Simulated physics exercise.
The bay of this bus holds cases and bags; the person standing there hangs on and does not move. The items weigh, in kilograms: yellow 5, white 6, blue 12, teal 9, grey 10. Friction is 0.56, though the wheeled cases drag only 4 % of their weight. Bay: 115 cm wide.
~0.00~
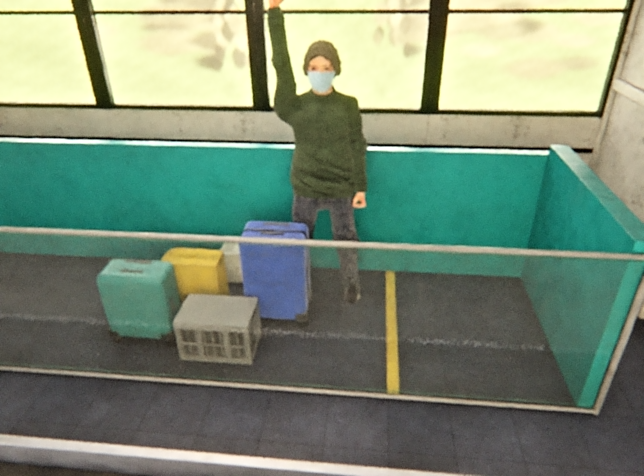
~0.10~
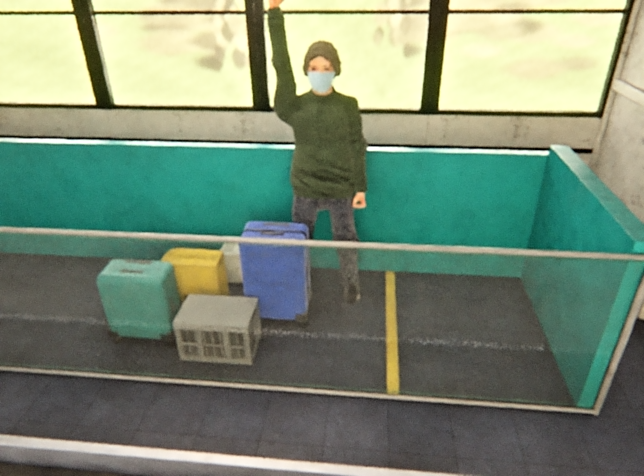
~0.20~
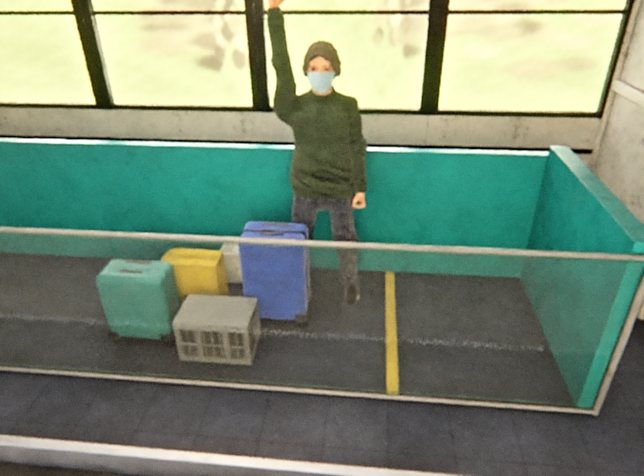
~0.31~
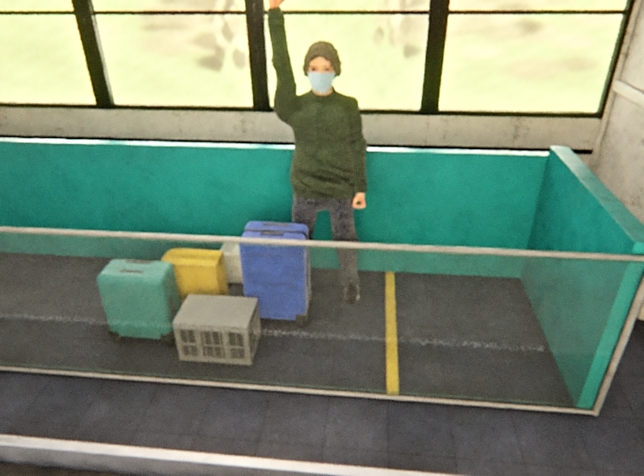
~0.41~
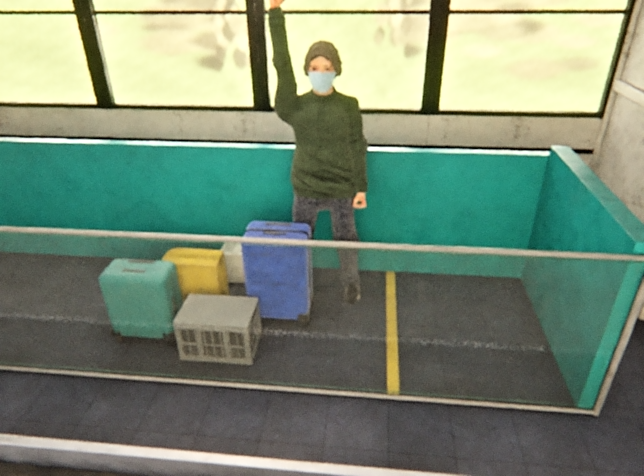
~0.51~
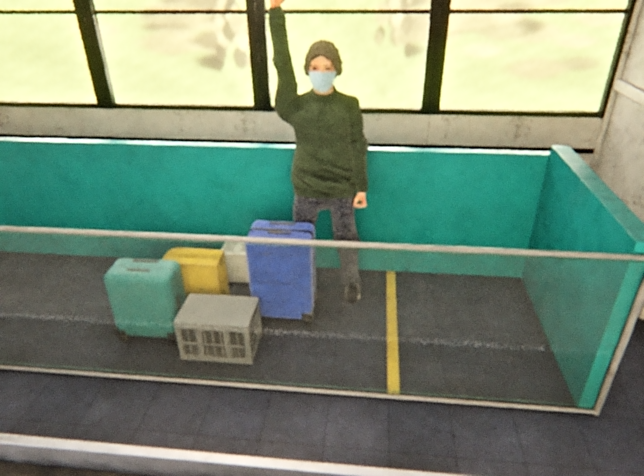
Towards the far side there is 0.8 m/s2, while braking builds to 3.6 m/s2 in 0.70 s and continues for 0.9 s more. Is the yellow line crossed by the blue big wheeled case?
Over the line.
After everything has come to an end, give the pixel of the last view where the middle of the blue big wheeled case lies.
In the last picture it ends at roughly (503, 257).
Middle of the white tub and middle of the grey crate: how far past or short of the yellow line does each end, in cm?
Short side for both: White tub 100 cm, grey crate 50 cm.
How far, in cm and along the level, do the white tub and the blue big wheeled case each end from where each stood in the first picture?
For the white tub it is near 0, for the blue big wheeled case near 140.
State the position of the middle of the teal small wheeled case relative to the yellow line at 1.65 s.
Around 100 cm shy of it.
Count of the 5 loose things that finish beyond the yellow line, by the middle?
1 in total.
After 0.75 s the blue big wheeled case is 54 cm short of the yellow line, tilted 0°, near (305, 272) in the last picture's view.
After 1.15 s the blue big wheeled case is 1 cm short of the yellow line, tilted 0°, near (394, 274) in the last picture's view.
After 1.65 s the blue big wheeled case is 67 cm past the yellow line, tilted 0°, near (504, 264) in the last picture's view; the grey crate 61 cm short of the yellow line, tilted 0°.
At rest, 2.3 s, yellow carton stops short of the yellow line; white tub stops short of the yellow line; blue big wheeled case crosses the yellow line; teal small wheeled case stops short of the yellow line; grey crate stops short of the yellow line.
